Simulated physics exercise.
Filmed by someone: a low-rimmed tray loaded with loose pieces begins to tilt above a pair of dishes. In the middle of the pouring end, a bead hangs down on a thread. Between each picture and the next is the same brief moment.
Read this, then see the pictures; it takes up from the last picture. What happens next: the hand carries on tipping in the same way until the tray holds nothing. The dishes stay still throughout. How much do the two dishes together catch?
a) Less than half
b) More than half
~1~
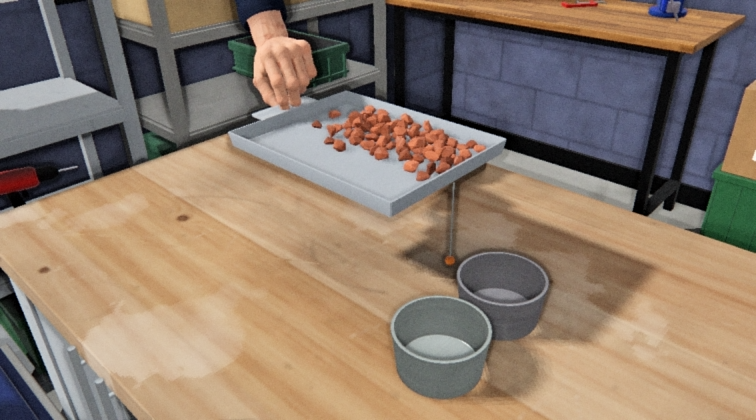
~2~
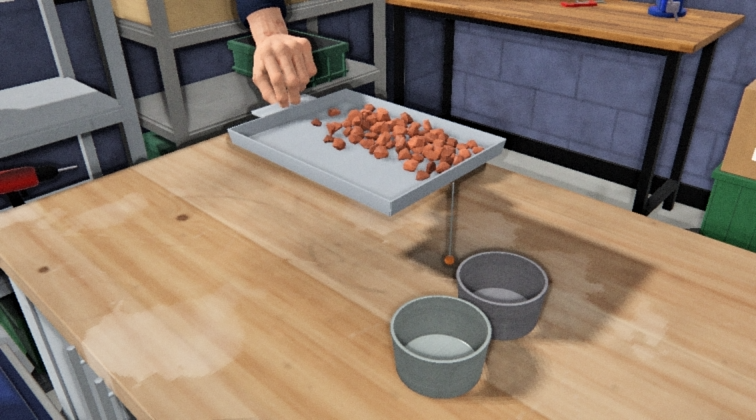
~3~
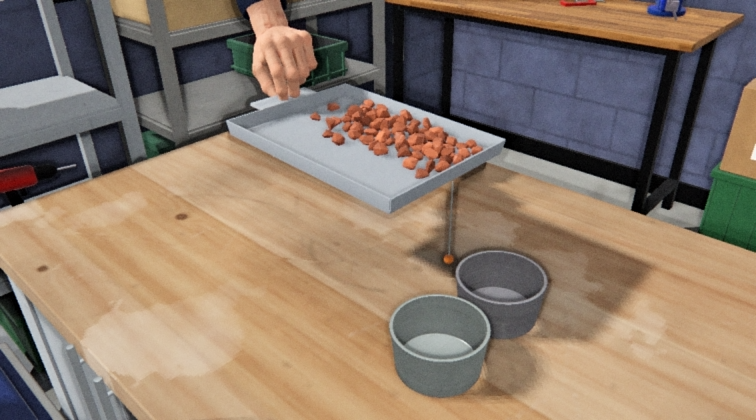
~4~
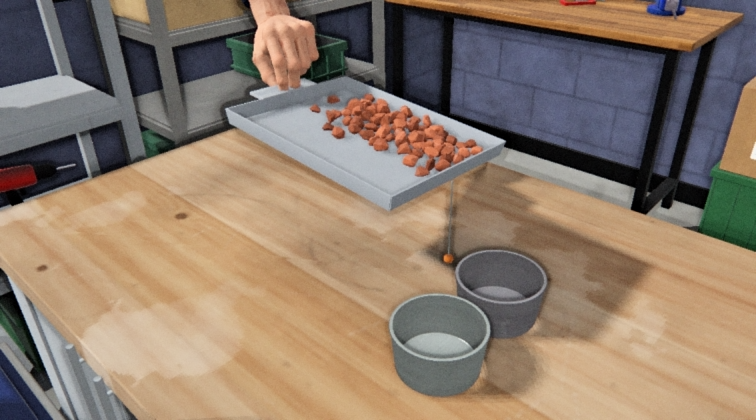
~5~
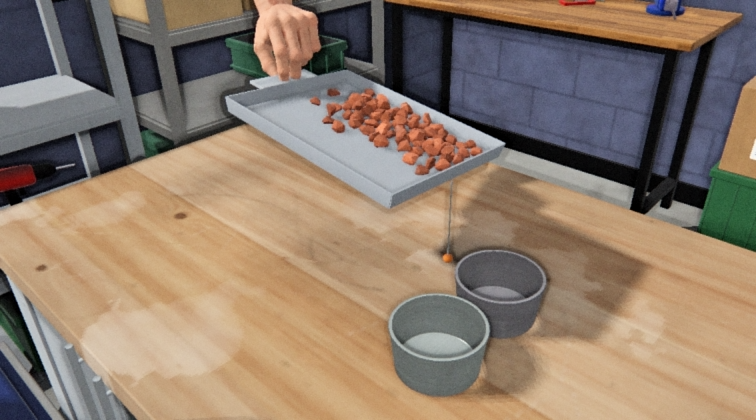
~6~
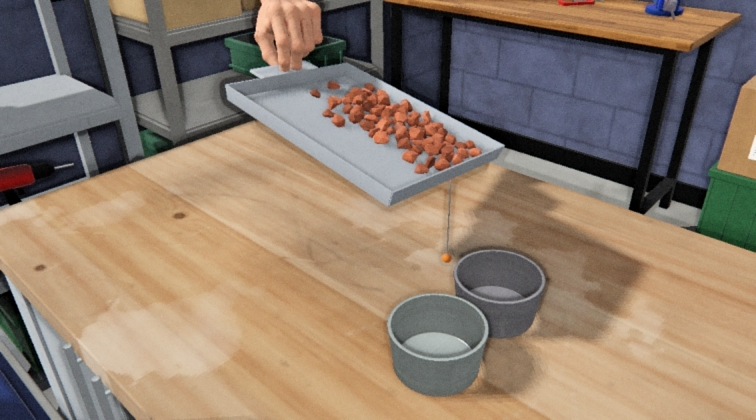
Answer: A.
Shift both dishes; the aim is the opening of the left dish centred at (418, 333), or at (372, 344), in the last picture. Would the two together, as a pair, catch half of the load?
First shift, a minority share; second shift, a minority share.
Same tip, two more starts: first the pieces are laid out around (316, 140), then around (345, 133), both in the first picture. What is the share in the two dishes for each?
Close to 40 %, followed by close to 20 %.
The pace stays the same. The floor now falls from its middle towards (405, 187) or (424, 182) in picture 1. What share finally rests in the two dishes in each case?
For the first aim it is 80 in a hundred, for the second 80 in a hundred.
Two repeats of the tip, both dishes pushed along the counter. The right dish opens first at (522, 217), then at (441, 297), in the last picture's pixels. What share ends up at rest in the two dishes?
Close to 60 in a hundred, then close to 0 in a hundred.
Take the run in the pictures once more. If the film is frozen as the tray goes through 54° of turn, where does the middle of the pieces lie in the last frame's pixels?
I'd put the middle close to (442, 112).
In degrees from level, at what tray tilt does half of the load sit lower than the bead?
Roughly 90 degrees at that moment.
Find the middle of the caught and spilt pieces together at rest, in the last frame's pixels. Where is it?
Around (514, 273).
Shortly afterwards, tray tipped steeply; the whole lot on the tray.
Next, tray tipped right over; near a third on the tray; a little in the right dish; near a quarter outside both; near a quarter in the air.
Some moments later, tray tipped past a quarter turn; near a quarter in the right dish; the bulk outside both.
In the end, tray tipped past a quarter turn; none at all in the left dish; near a quarter in the right dish; the bulk outside both.
